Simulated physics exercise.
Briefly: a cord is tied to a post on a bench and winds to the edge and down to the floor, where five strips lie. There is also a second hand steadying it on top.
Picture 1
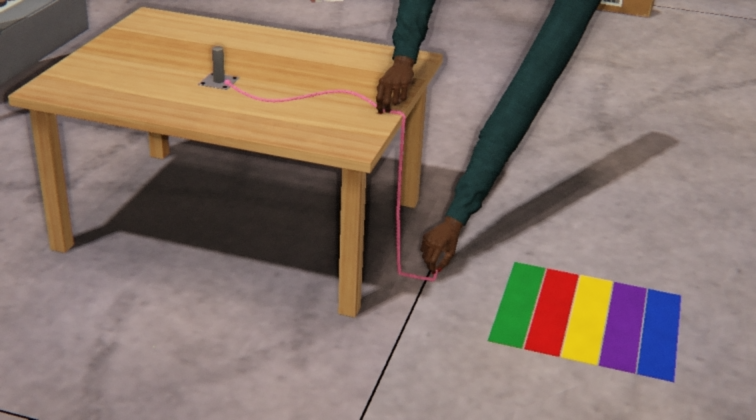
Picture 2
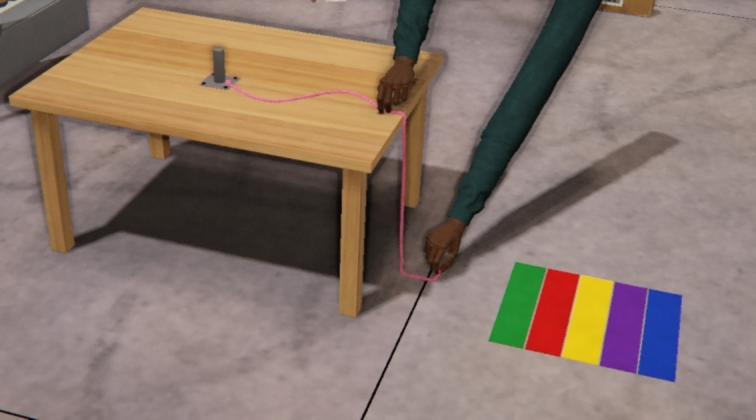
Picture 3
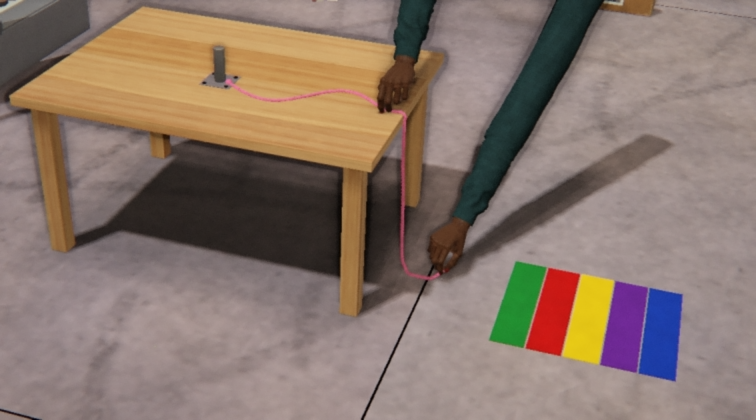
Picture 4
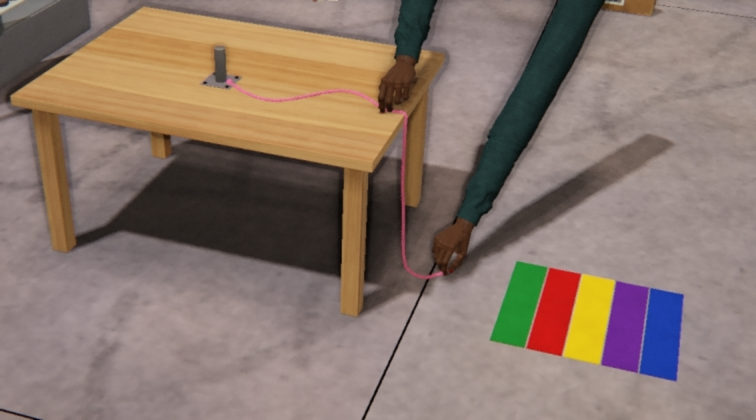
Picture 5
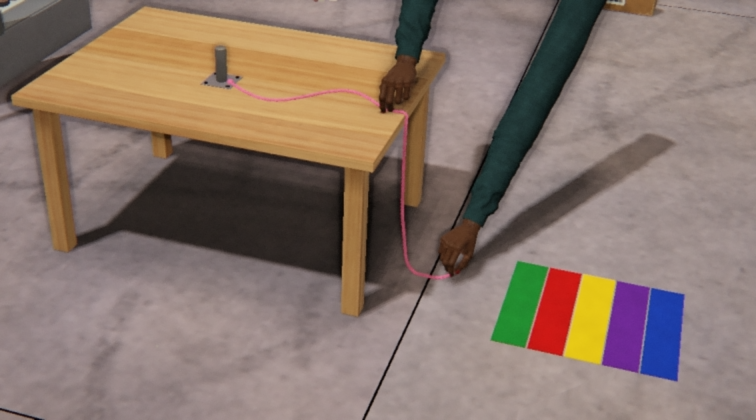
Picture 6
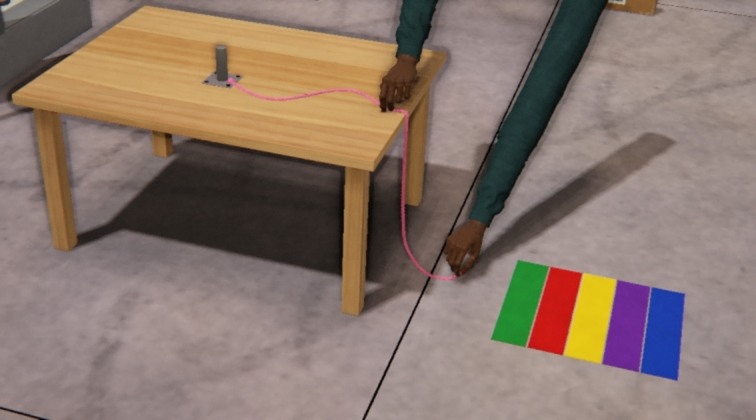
The footage shows a pink cord running from a post across a wooden table and over its edge, one hand resting at the edge while another slowly draws the lower end slightly right, near five coloured strips on the floor.
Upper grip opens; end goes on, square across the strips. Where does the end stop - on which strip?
On the yellow strip.
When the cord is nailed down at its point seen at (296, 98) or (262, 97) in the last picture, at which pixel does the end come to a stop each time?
First (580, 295), then (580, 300).
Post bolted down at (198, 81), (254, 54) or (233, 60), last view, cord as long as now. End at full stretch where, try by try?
Around (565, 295), then (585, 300), then (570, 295).
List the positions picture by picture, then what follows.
The first picture shows end (436, 270); green (510, 329); red (546, 337); yellow (583, 345); purple (619, 353); blue (658, 361).
The second picture shows end (439, 271); cord through (247, 95) (308, 97) (370, 102) (404, 139) (403, 202) (402, 256).
The third picture shows end (443, 271).
The fourth picture shows end (448, 271); cord through (248, 94) (310, 96) (371, 101) (405, 138) (403, 201) (404, 256).
The fifth picture shows end (454, 272).
The sixth picture shows end (460, 273); cord through (250, 93) (311, 95) (373, 100) (406, 137) (403, 199) (411, 256).
A little later, end near (535, 288); over green.
Next, end near (571, 296); over red.
When it is tight, end near (592, 300); over yellow. It gets as far as the yellow strip.
